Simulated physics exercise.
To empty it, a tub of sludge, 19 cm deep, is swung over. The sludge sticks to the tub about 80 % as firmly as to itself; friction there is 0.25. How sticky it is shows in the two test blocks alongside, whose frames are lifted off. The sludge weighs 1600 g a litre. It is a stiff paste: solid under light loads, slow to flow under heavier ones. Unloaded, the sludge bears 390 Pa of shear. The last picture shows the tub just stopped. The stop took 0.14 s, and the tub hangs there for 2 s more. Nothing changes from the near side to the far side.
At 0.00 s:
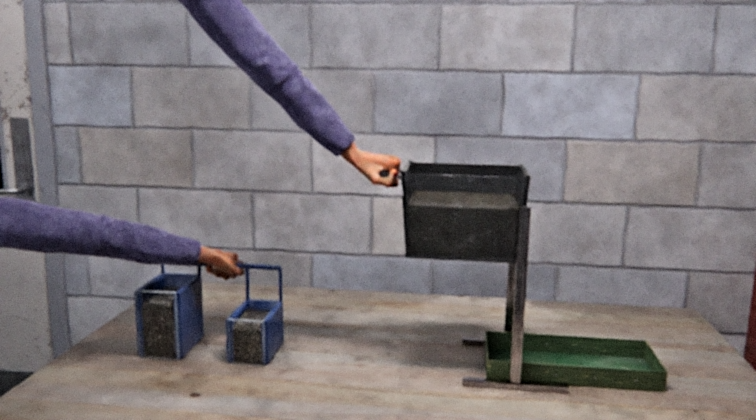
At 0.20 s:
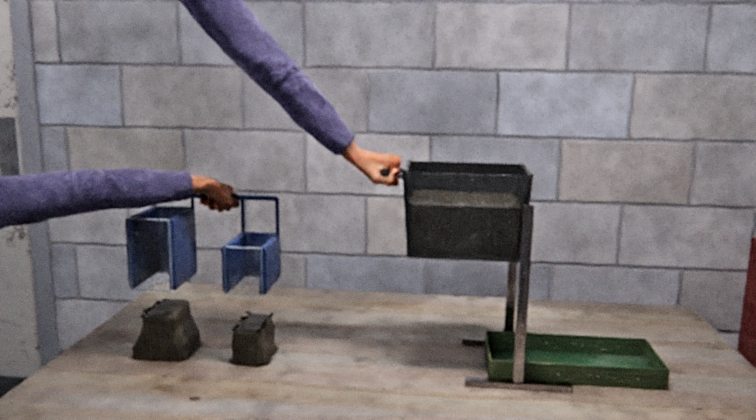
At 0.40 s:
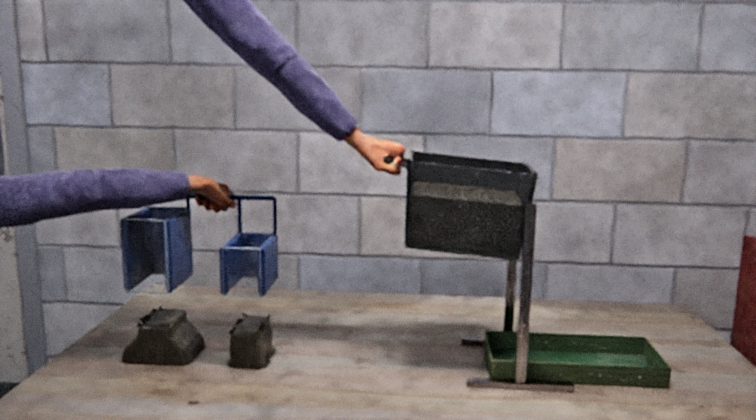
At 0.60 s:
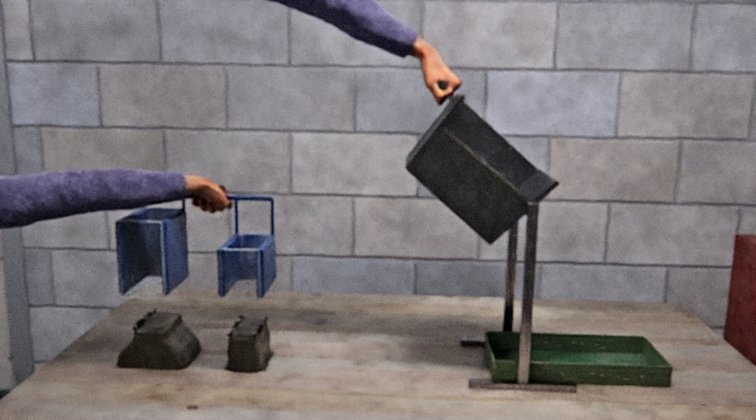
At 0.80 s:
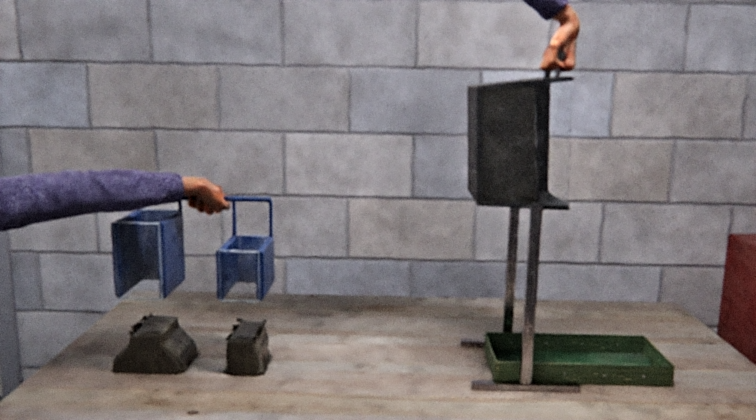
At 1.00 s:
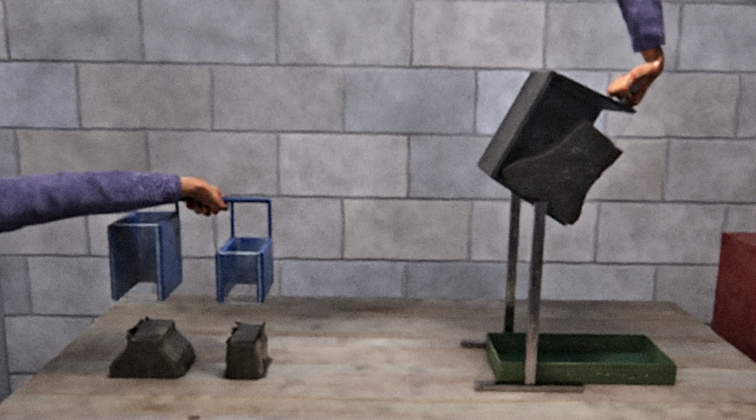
The video shows one hand lifting two blue open-sided holders off dark grey blocks, the left block slumping lower, while another hand swings a dark tub on a stand rightward and over, its dark contents bulging beyond the rim.
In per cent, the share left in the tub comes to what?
The share left in the tub is near 0 %.
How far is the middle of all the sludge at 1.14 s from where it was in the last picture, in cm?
Roughly 19 cm.
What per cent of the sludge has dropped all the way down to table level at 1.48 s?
Near 100 %.
After 1.14 s, the tub is at 118 degrees and holds 18 %.
After 1.31 s, the tub is at 118 degrees and holds 0 %.
After 1.48 s, the tub is at 118 degrees and holds 0 %.
After 1.65 s, the tub is at 118 degrees and holds 0 %.
After 3.00 s, at the end, the tub is at 118 degrees and holds 0 %.
